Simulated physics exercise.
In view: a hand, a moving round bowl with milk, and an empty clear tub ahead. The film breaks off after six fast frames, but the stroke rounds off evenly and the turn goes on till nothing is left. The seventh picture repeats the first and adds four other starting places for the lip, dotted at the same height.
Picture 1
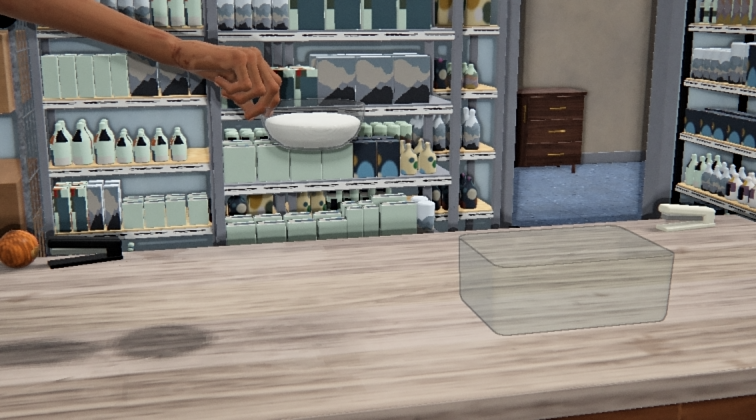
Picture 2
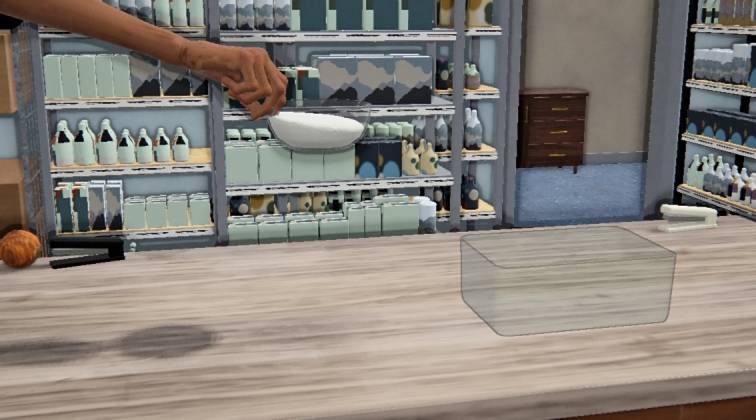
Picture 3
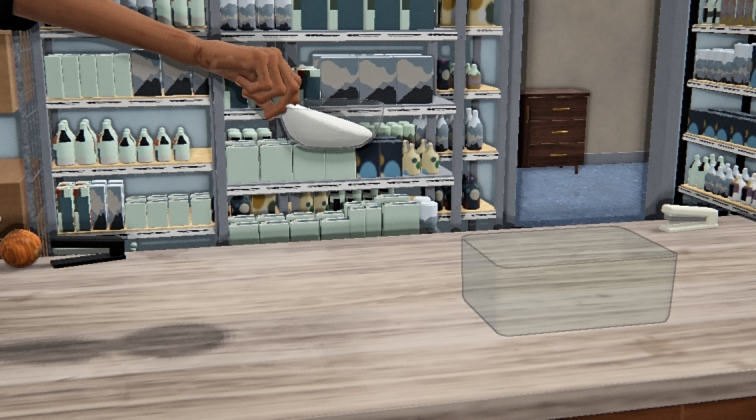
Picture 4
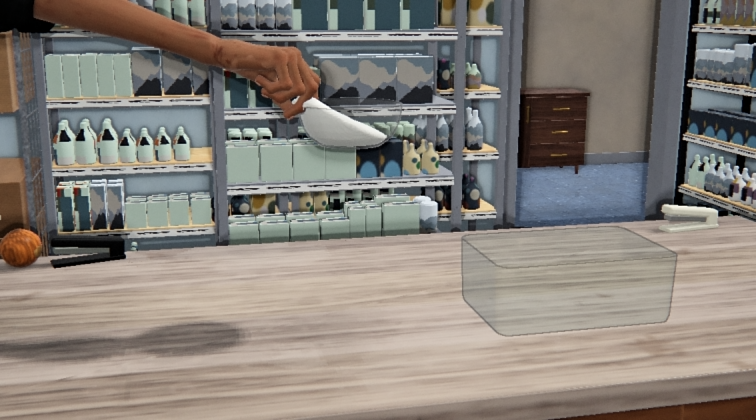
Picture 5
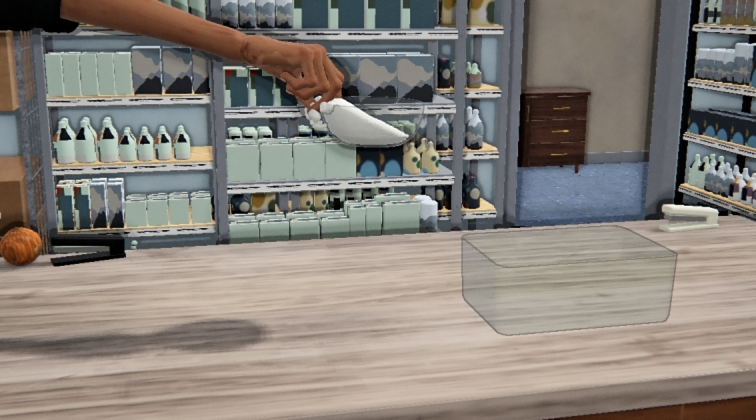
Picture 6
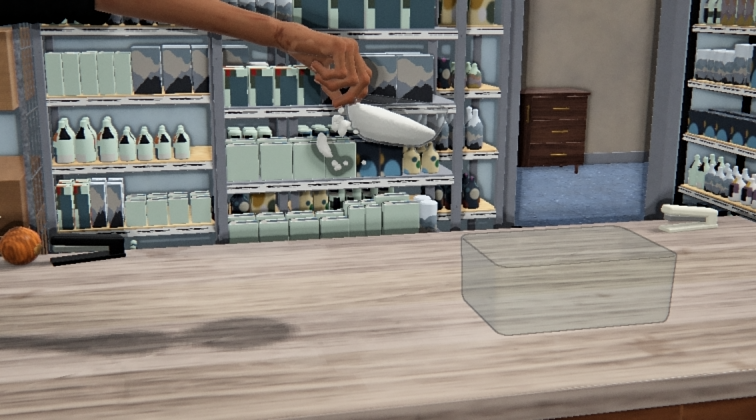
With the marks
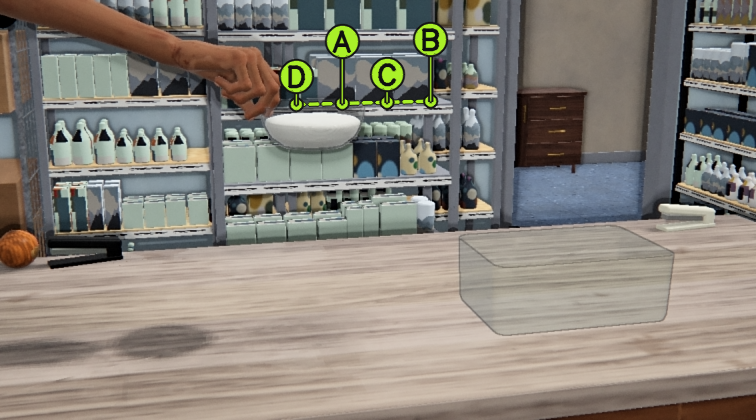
In a shop-like room, seen from a fixed spot across a pale wood-grained counter, shelves of boxes and bottles line the back. A hand from the upper left holds a round white bowl above the counter, with an orange ball at left and an empty clear tub at right. The hand carries the bowl rightward, its angle shifting, and milk slips over the rim, dropping below it.
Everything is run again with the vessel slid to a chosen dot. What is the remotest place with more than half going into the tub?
Spot D just does it.
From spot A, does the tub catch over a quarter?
Yes, clearly.
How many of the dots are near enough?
All four.
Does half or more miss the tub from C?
No, not at all.
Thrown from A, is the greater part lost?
No.
On the marked copy, A at (342, 103); B at (430, 101); C at (387, 102); D at (296, 104).
For spot A, about 77 % lands in the tub, 13 % falls short and 10 % goes beside or beyond.
For spot B, about 71 % lands in the tub, 8 % falls short and 21 % goes beside or beyond.
For spot C, about 85 % lands in the tub, 11 % falls short and 4 % goes beside or beyond.
For spot D, about 63 % lands in the tub, 29 % falls short and 8 % goes beside or beyond.
